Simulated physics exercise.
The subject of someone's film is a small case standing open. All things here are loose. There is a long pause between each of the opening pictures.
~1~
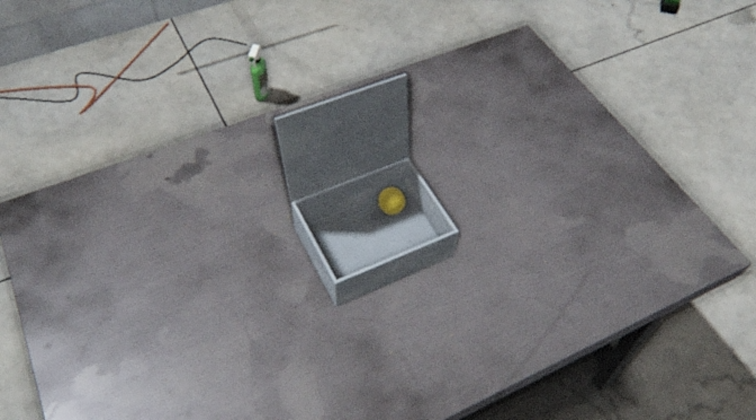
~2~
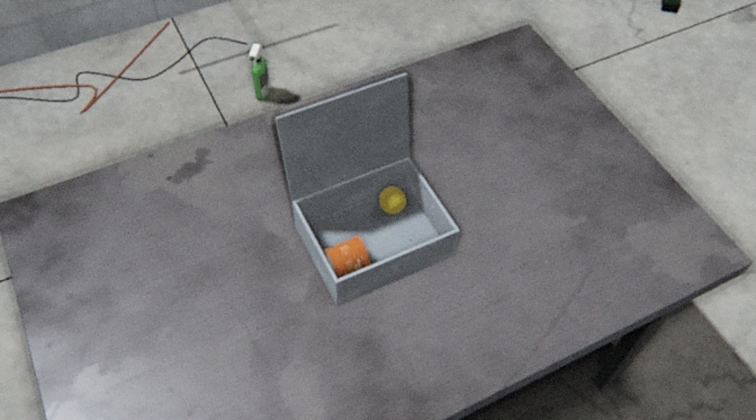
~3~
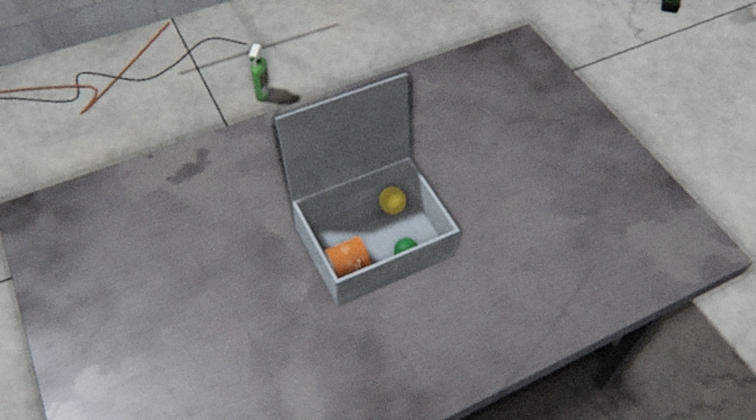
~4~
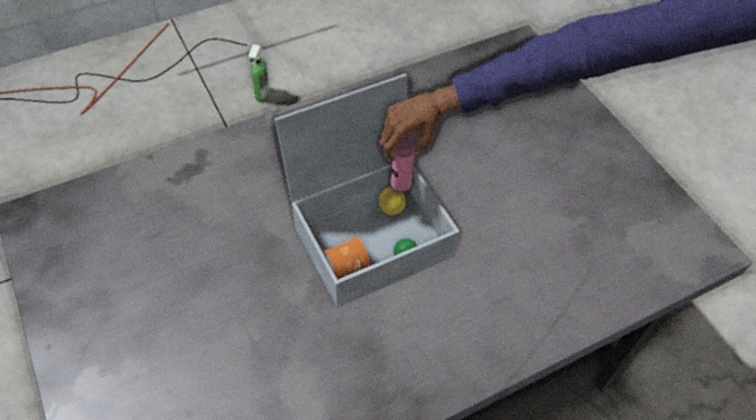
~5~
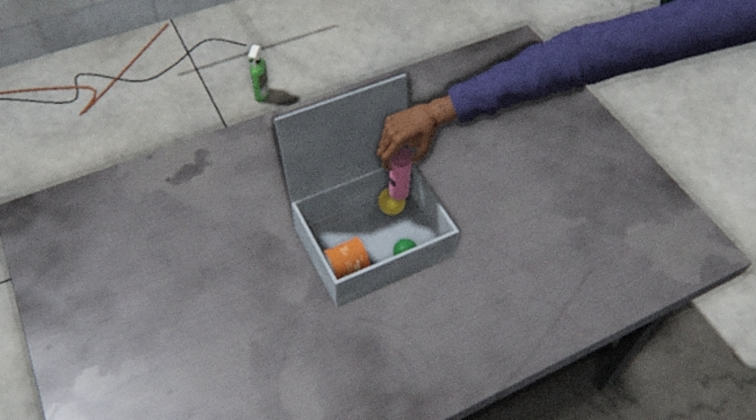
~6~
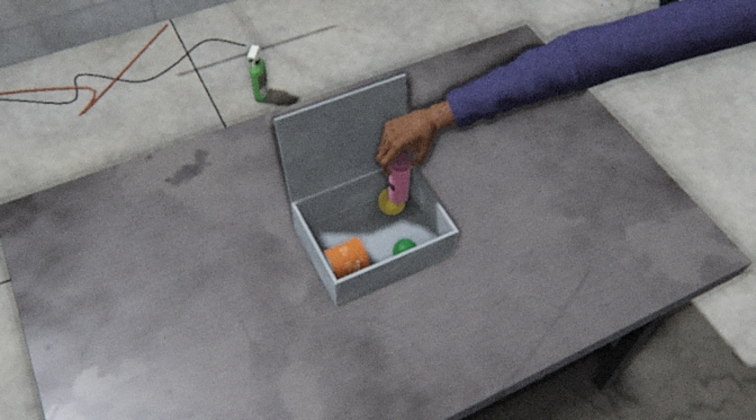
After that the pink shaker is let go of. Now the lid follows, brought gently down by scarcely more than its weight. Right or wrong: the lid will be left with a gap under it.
Wrong, it closes.
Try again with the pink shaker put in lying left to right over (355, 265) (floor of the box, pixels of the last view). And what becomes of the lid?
Then the lid does shut, as it turns out.
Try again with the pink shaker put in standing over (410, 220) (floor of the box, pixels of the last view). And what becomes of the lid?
Well, in that case it won't go down.
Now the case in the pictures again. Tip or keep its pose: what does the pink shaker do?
It ends up leaning.
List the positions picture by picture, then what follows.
In the first picture, the last thing is not in view yet.
In the second picture, the last thing is not in view yet; yellow lemon (393, 200).
In the third picture, the last thing is not in view yet; orange tin (346, 259).
The fourth picture shows on its way; pink shaker (403, 165).
The fifth picture shows on its way; pink shaker (400, 174).
The sixth picture shows put in, still held; pink shaker (399, 178); orange tin (345, 260).
Then, 0.50 s after the last picture, pink shaker on its side near (417, 227).
Then, 1.50 s after the last picture, lid 66° above the rim; pink shaker on its side near (423, 224); green lemon rolled about its own width; yellow lemon rolled about its own width.
Then, 2.10 s after the last picture, lid 19° above the rim; pink shaker on its side near (423, 224); green lemon rolled about its own width; yellow lemon rolled about its own width.
At rest, lid shut; tipped over in the box, pink shaker; moved from the start, green lemon and yellow lemon; orange tin in place. Seen from the same camera at the end, pink shaker near (423, 224).
